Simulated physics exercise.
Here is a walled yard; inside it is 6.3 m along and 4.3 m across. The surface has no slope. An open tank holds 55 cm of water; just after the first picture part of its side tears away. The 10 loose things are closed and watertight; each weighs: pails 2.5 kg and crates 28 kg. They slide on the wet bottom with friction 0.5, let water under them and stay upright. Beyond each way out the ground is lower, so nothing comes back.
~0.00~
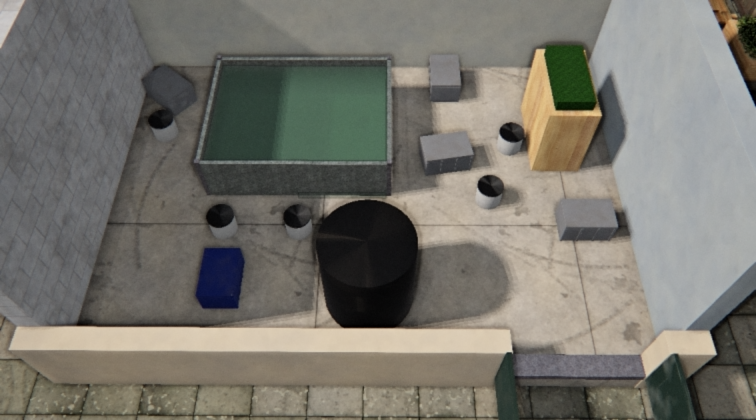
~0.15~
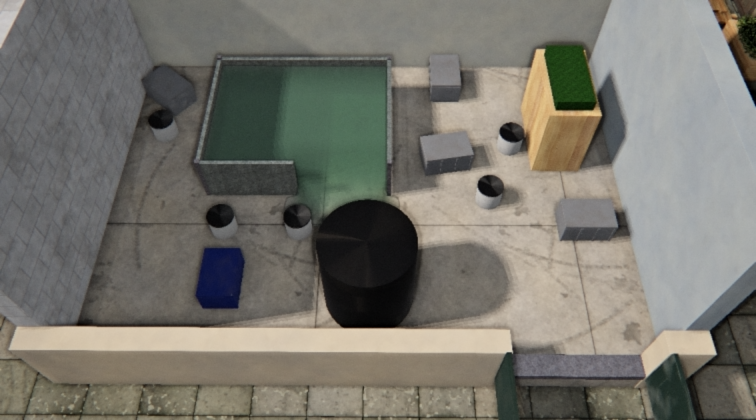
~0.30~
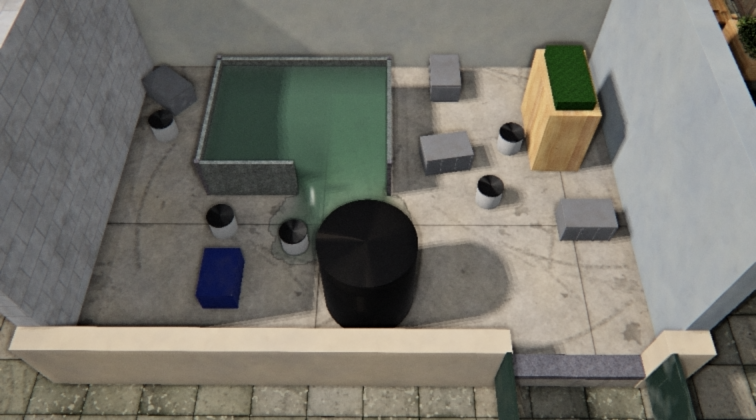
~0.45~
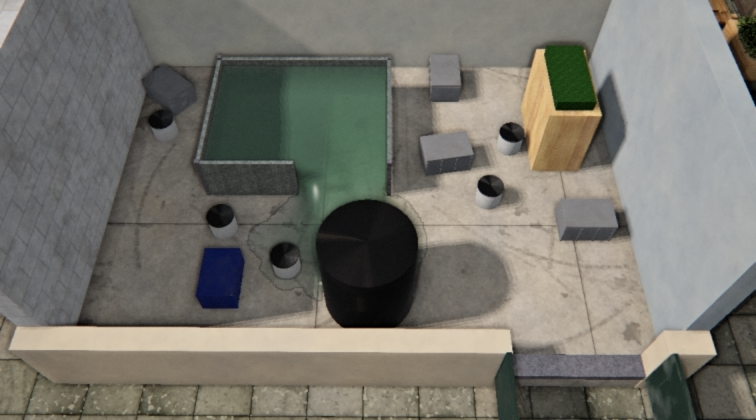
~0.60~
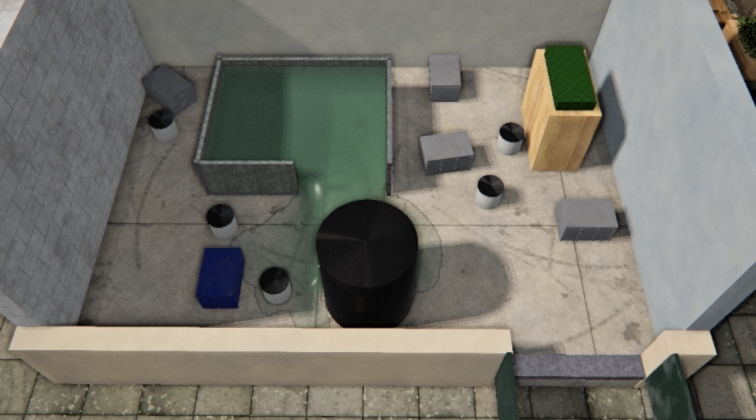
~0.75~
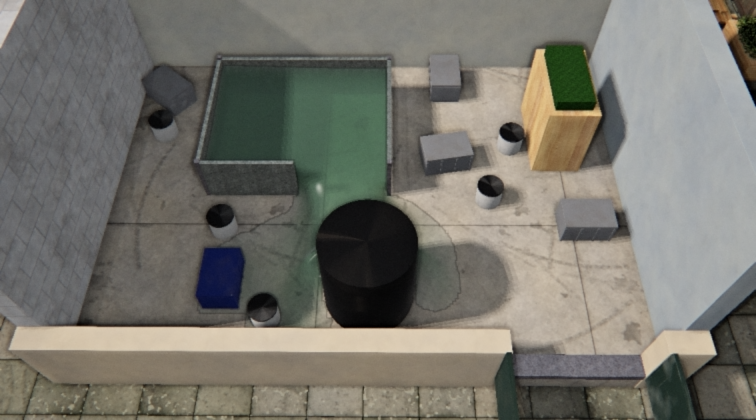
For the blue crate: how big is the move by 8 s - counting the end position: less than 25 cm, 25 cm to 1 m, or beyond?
Blue crate ends far away.
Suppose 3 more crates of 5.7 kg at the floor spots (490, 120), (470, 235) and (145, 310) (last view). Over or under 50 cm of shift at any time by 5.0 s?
In that order: Under, past it, past it.
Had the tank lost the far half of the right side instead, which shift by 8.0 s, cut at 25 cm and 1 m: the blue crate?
Then the blue crate holds its place.
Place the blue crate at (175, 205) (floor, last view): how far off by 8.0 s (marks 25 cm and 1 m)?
It stays put.
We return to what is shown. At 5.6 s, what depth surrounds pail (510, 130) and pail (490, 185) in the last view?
About 2 and 3 cm.
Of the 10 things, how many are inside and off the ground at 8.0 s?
I count 5.
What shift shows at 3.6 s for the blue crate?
About 120 cm.
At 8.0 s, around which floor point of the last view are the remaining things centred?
Around (338, 140).
After 1.6 s the blue crate is near (205, 270), 0.2 m from its start, aground; 0 of 10 are out; 0 afloat.
After 3.6 s the blue crate is near (140, 230), 1.1 m from its start, aground; 0 of 10 are out; 0 afloat.
After 5.6 s the blue crate is near (176, 154), 1.8 m from its start, aground; 0 of 10 are out; 3 afloat.
After 8.0 s the blue crate is near (157, 111), 2.6 m from its start, afloat; 0 of 10 are out; 5 afloat.
